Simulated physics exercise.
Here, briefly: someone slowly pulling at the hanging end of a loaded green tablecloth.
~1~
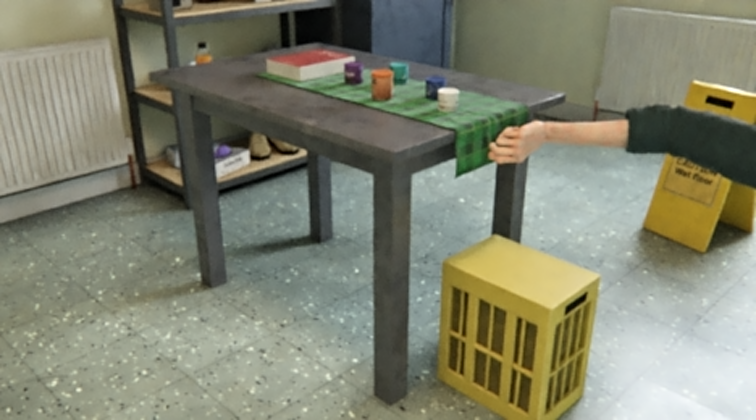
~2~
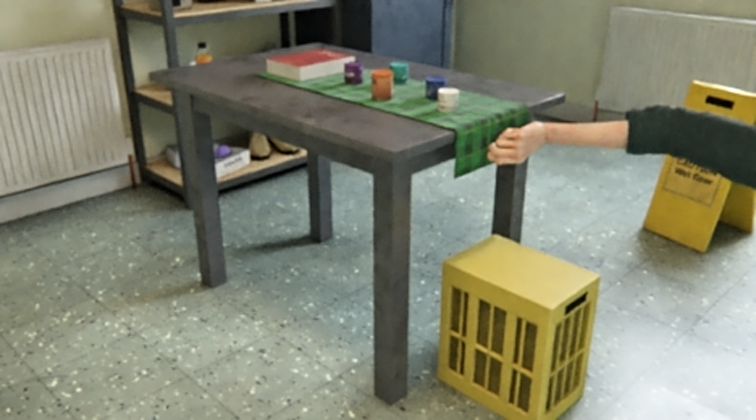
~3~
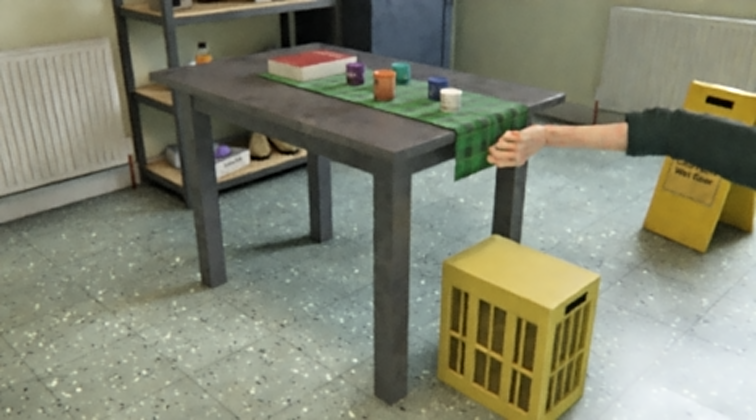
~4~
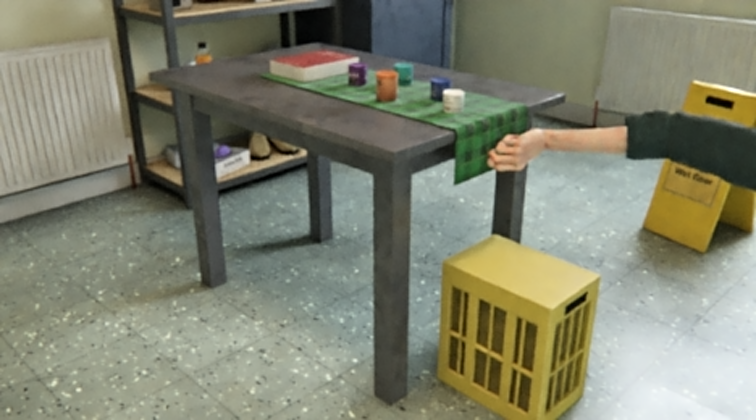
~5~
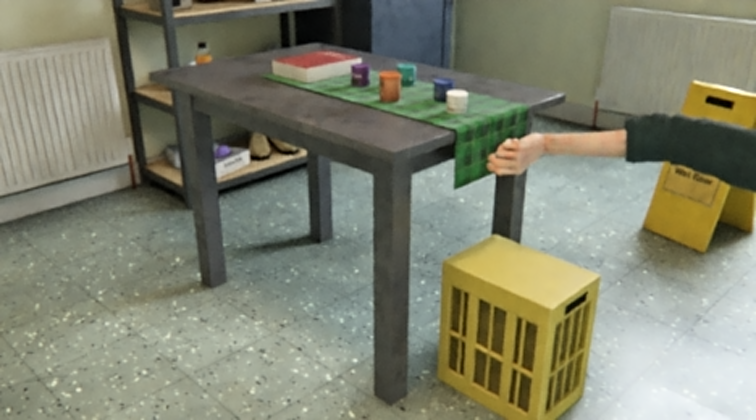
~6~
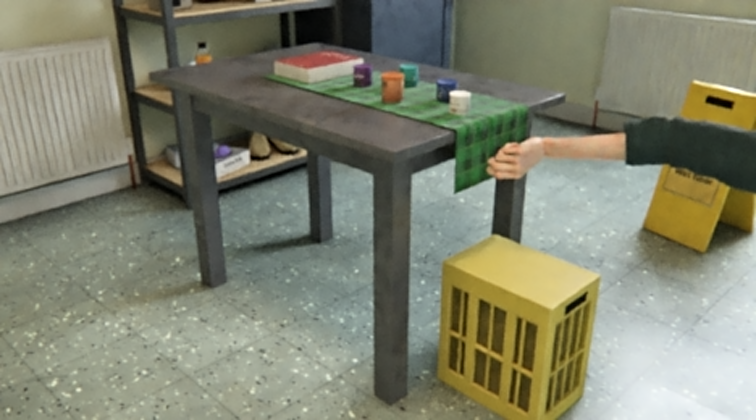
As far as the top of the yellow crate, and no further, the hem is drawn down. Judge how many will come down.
The tally of dropped things is two.
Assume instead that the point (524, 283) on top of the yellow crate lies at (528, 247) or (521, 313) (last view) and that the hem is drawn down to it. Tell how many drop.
1 and 3.
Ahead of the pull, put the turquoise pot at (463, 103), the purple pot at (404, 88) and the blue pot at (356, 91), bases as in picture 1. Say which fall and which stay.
Turquoise pot: Off; purple pot: Still on; blue pot: Still on.
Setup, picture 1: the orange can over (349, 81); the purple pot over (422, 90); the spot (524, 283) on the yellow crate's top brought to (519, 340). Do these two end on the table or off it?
As for the orange can, it stays in place; as for the purple pot, it leaves the top.
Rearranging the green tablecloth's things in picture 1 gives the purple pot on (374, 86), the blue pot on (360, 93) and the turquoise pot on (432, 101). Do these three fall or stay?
The purple pot ends up still aboard; the blue pot ends up still aboard; the turquoise pot ends up knocked off.
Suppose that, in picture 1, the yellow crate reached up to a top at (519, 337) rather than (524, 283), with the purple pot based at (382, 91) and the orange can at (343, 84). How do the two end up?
Result - the purple pot comes off, and the orange can stays put.
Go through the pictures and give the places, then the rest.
Hem (455, 179); white pot (448, 91); blue pot (436, 79); orange can (382, 72); turquoise pot (399, 64); purple pot (353, 63); top of the crate (524, 283), in the first frame.
Hem (454, 179); white pot (448, 91), in the second frame.
Hem (454, 182); blue pot (438, 79), in the third frame.
Hem (454, 186); orange can (387, 73); top of the crate (524, 283), in the fourth frame.
Hem (454, 190); turquoise pot (406, 66), in the fifth frame.
Hem (454, 194); white pot (461, 93); blue pot (447, 81); orange can (393, 74); turquoise pot (409, 66); purple pot (363, 66), in the sixth frame.
Soon after, hem near (489, 218); white pot gone.
After that, hem near (488, 244); white pot gone.
In the end, hem on the crate; white pot and blue pot gone. It carries off two.
